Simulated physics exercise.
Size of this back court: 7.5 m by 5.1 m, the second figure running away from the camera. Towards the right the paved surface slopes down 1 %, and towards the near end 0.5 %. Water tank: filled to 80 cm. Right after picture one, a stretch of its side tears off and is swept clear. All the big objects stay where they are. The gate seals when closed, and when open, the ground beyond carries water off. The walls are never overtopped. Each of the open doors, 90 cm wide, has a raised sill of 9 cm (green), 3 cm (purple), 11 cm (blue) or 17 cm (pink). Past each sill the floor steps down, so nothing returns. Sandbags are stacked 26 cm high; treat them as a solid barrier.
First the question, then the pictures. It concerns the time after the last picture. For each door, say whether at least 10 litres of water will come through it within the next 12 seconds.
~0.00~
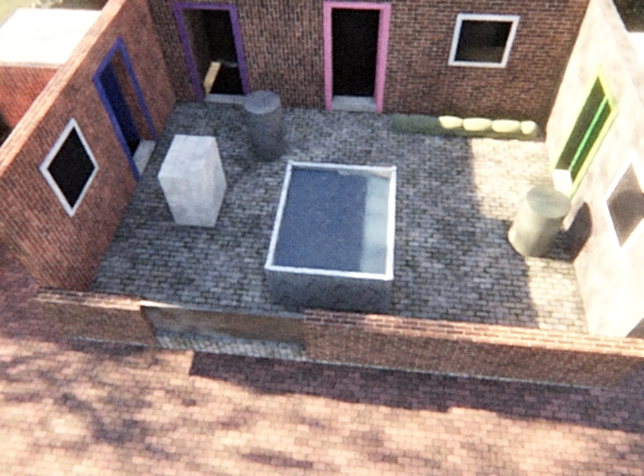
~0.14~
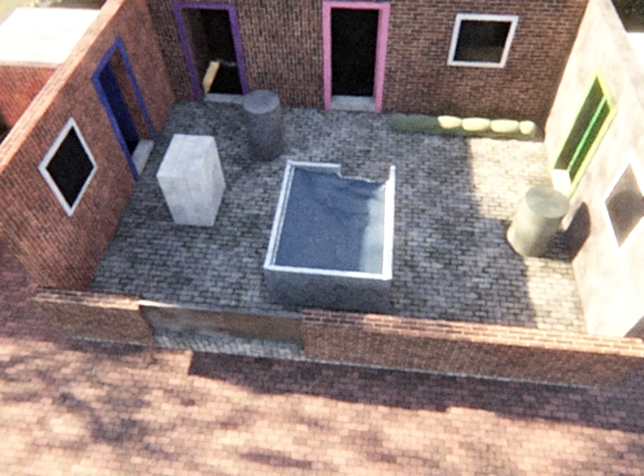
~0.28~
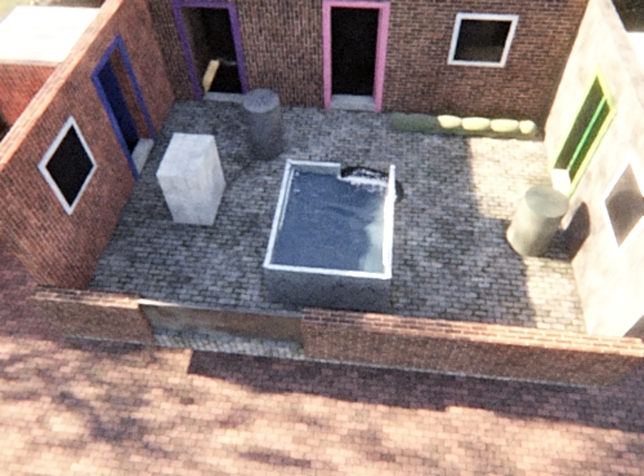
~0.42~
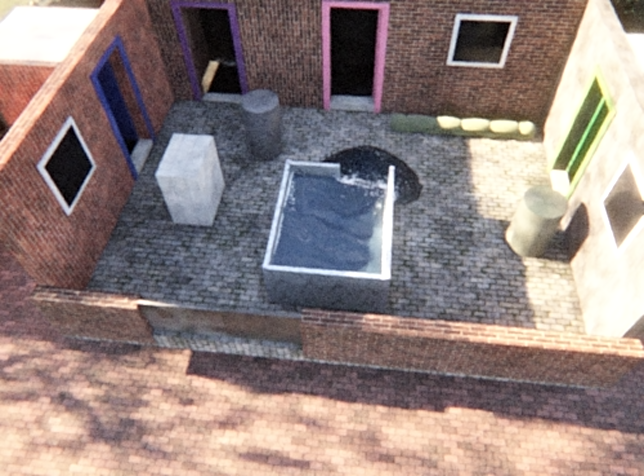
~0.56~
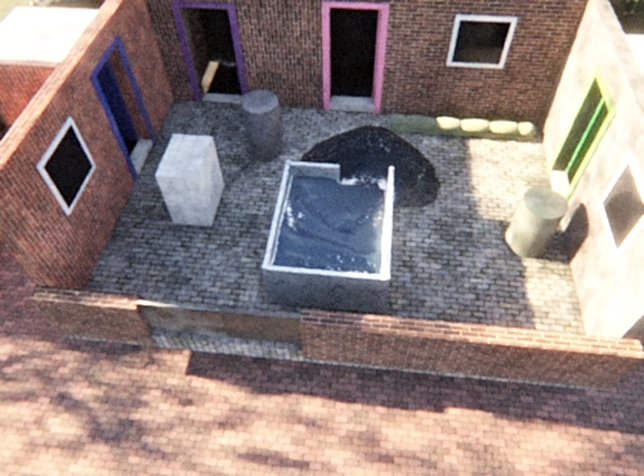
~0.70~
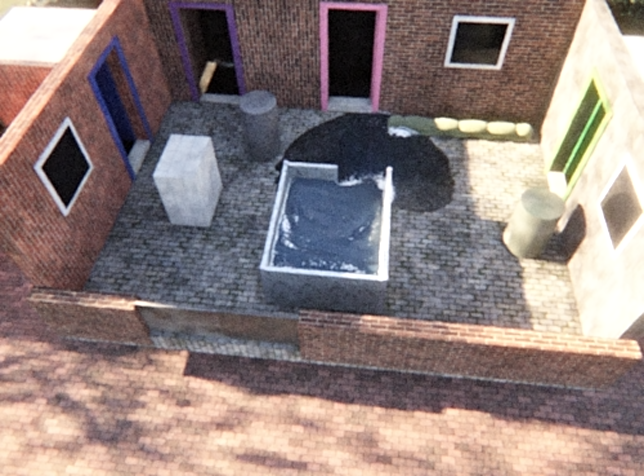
The green door will overshoot the limit; the purple door will overshoot the limit; the blue door will undershoot the limit; the pink door will overshoot the limit.
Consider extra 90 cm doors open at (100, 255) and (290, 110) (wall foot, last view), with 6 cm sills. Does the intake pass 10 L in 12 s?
Result in order - not enough, then more than that.
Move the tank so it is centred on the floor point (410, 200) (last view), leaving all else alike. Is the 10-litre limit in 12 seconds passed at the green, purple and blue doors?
Well, green ends up beyond the mark, purple ends up beyond the mark and blue ends up inside the mark.
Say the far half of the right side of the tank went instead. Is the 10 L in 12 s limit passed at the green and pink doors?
Versus the limit - green: Exceeded, pink: Within.
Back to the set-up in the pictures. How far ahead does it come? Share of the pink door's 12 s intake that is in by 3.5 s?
Roughly 95%.
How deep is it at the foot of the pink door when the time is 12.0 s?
Average: ~ 5.5 cm.
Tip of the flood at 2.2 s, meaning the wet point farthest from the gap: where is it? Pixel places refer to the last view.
Near (180, 102).
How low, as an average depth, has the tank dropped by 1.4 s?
Roughly 55 centimetres.
After 1.4 s water covers 25 % of the floor and is deepest (40 cm) near (363, 200); green door not reached, purple door not reached, blue door not reached, pink door 33 cm at the sill, 25 L in.
After 2.2 s water covers 35 % of the floor and is deepest (39 cm) near (534, 126); green door 10 cm at the sill, 0 L in, purple door 5 cm at the sill, 0 L in, blue door not reached, pink door 30 cm at the sill, 80 L in.
After 3.5 s water covers 50 % of the floor and is deepest (34 cm) near (478, 122); green door 15 cm at the sill, 14 L in, purple door 5 cm at the sill, 3 L in, blue door 8 cm at the sill, 0 L in, pink door 19 cm at the sill, 114 L in.
After 7.0 s water covers 90 % of the floor and is deepest (18 cm) near (534, 126); green door 12 cm at the sill, 49 L in, purple door 6 cm at the sill, 22 L in, blue door 6 cm at the sill, 0 L in, pink door 10 cm at the sill, 119 L in.
After 12.0 s water covers 95 % of the floor and is deepest (13 cm) near (587, 364); green door 9 cm at the sill, 63 L in, purple door 4 cm at the sill, 47 L in, blue door 3 cm at the sill, 0 L in, pink door 6 cm at the sill, 119 L in.
